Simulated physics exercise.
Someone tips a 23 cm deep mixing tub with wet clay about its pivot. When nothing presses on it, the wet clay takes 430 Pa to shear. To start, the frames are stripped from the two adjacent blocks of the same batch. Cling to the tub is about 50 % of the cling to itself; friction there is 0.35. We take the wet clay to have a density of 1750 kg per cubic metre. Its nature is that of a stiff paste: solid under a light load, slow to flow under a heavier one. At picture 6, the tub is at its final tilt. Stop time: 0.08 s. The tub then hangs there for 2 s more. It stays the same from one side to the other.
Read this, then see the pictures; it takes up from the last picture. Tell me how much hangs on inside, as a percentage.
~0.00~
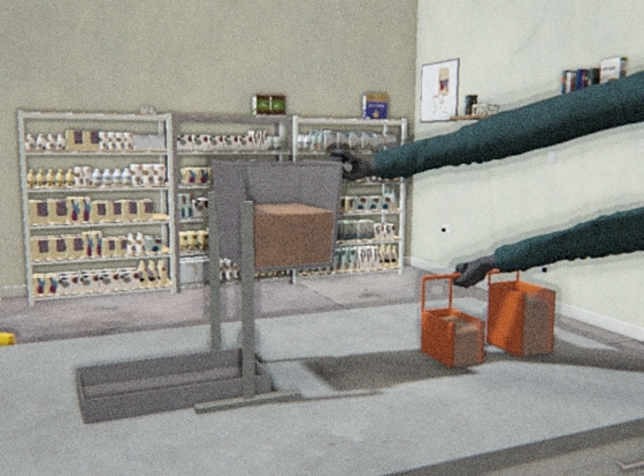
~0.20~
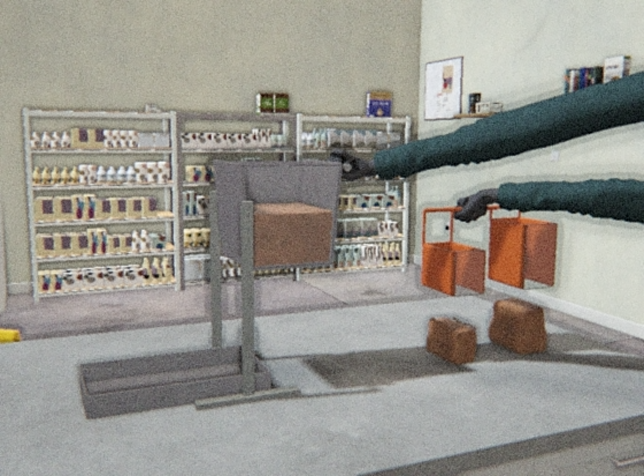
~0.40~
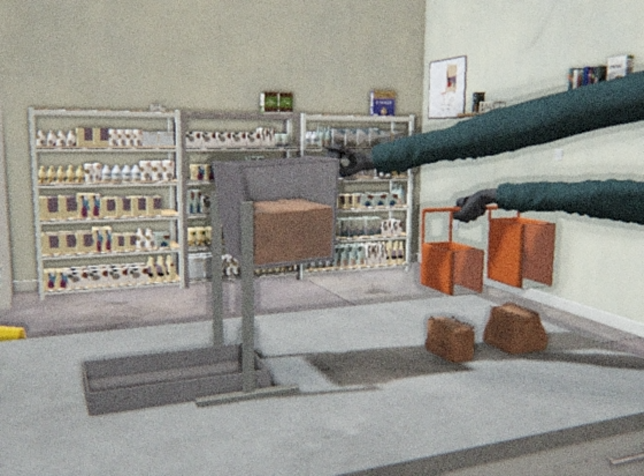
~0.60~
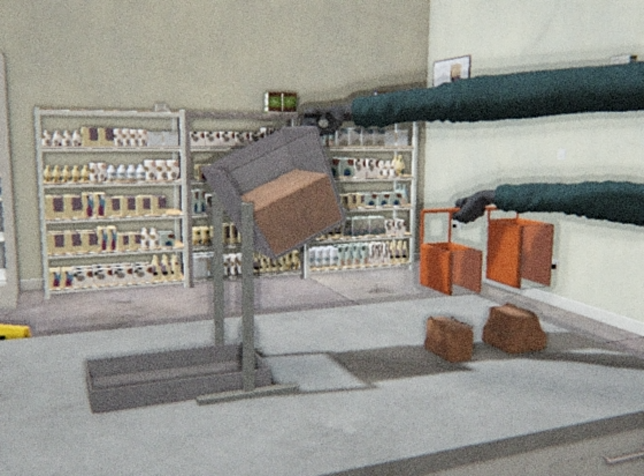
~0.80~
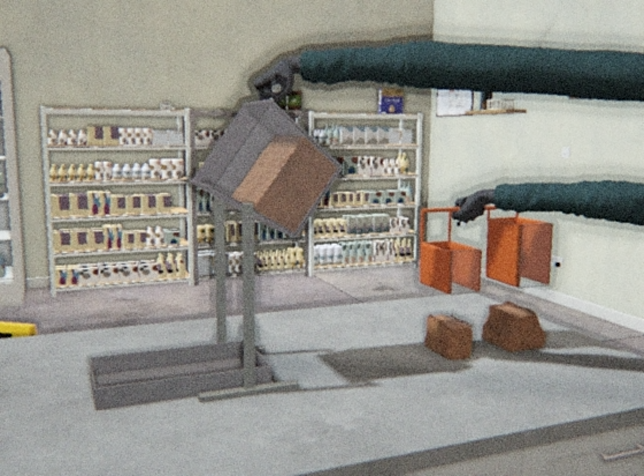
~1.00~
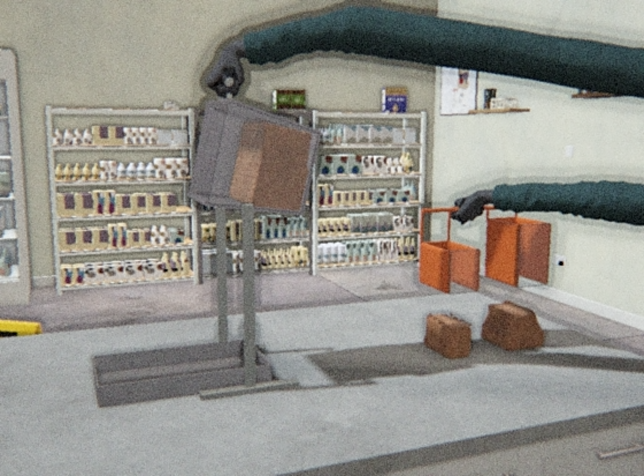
Near 100 %.
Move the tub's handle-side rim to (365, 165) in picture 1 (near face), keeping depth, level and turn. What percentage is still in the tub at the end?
About 75 per cent.
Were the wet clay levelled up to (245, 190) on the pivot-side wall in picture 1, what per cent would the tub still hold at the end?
80 %.
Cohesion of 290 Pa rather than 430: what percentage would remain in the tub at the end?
The share would be near 100 %.
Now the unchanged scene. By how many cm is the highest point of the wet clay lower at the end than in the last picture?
About 6 cm.
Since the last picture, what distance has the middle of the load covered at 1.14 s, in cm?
About 2 cm.
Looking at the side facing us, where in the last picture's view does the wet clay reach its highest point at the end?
About (283, 148).
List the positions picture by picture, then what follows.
In the first frame, handle-side rim at (339, 164), tilt 0 degrees; top of the wet clay at (250, 215); blocks stand 9.5 cm, 15 cm (left to right).
In the second frame, handle-side rim at (338, 164), tilt 0 degrees; top of the wet clay at (249, 214); blocks stand 9.4 cm, 13 cm (left to right).
In the third frame, handle-side rim at (335, 160), tilt 3 degrees; top of the wet clay at (329, 207); blocks stand 9.4 cm, 11 cm (left to right).
In the fourth frame, handle-side rim at (313, 129), tilt 25 degrees; top of the wet clay at (328, 176); blocks stand 9.4 cm, 11 cm (left to right).
In the fifth frame, handle-side rim at (269, 103), tilt 54 degrees; top of the wet clay at (303, 139); blocks stand 9.4 cm, 11 cm (left to right).
In the sixth frame, handle-side rim at (227, 102), tilt 77 degrees; top of the wet clay at (269, 124); blocks stand 9.4 cm, 11 cm (left to right).
After 1.14 s, the tub is at 77 degrees and holds 100 %.
After 1.31 s, the tub is at 77 degrees and holds 100 %.
After 1.48 s, the tub is at 77 degrees and holds 100 %.
After 1.65 s, the tub is at 77 degrees and holds 100 %.
After 3.00 s, at the end, the tub is at 77 degrees and holds 100 %.
